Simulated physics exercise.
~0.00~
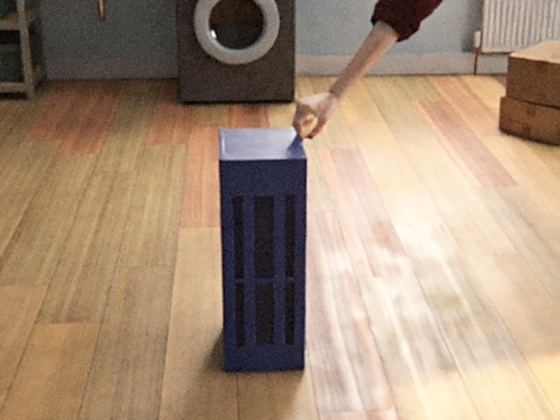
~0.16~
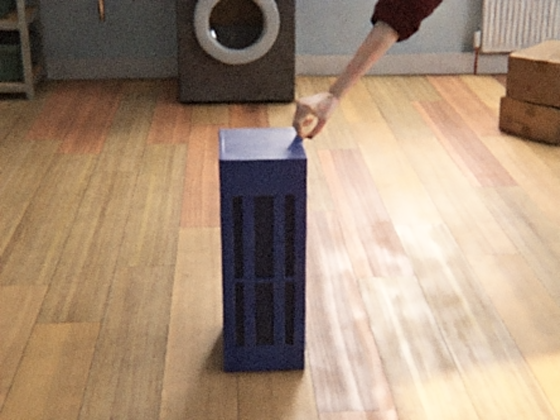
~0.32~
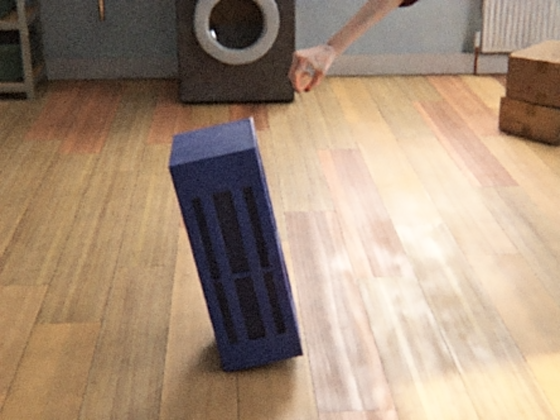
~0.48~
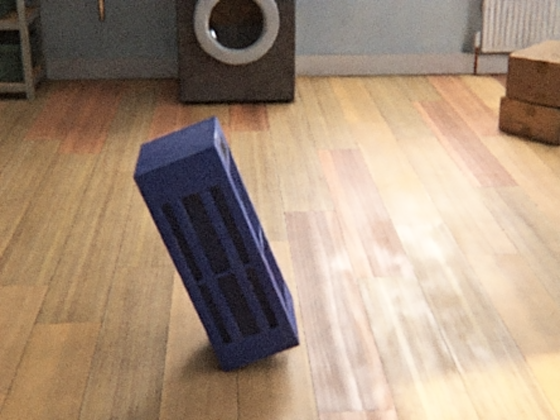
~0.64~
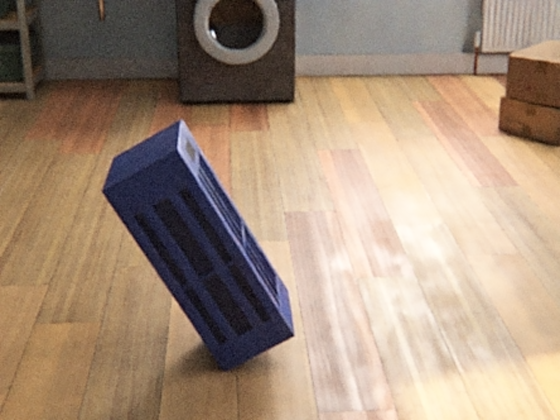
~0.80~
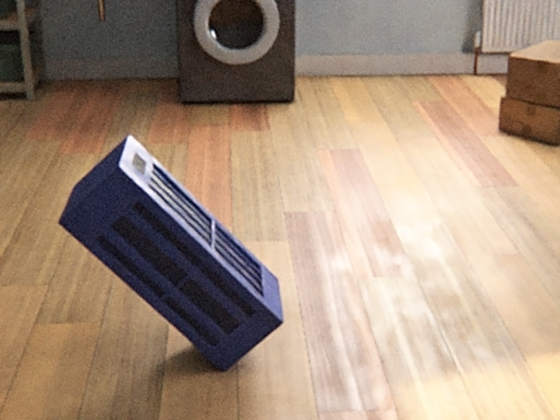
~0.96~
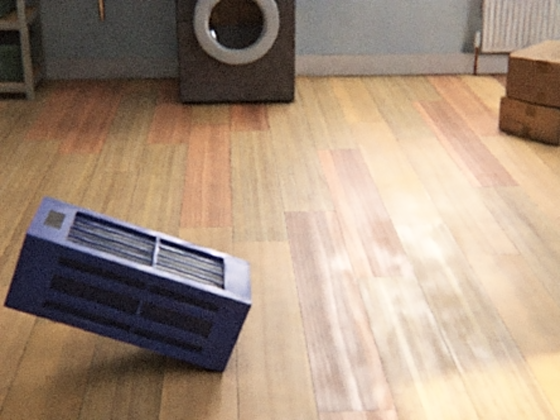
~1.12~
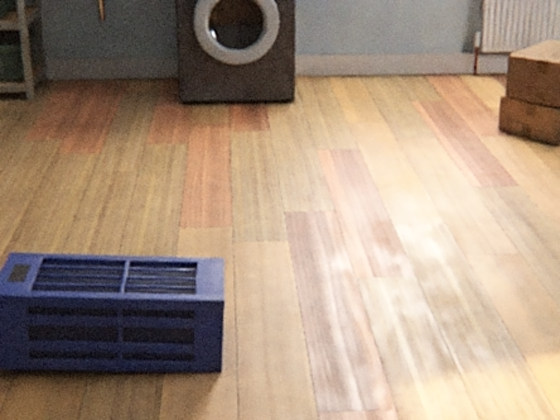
Blue crate standing on a wooden floor tilting left after a hand lets go, then toppling onto its side.
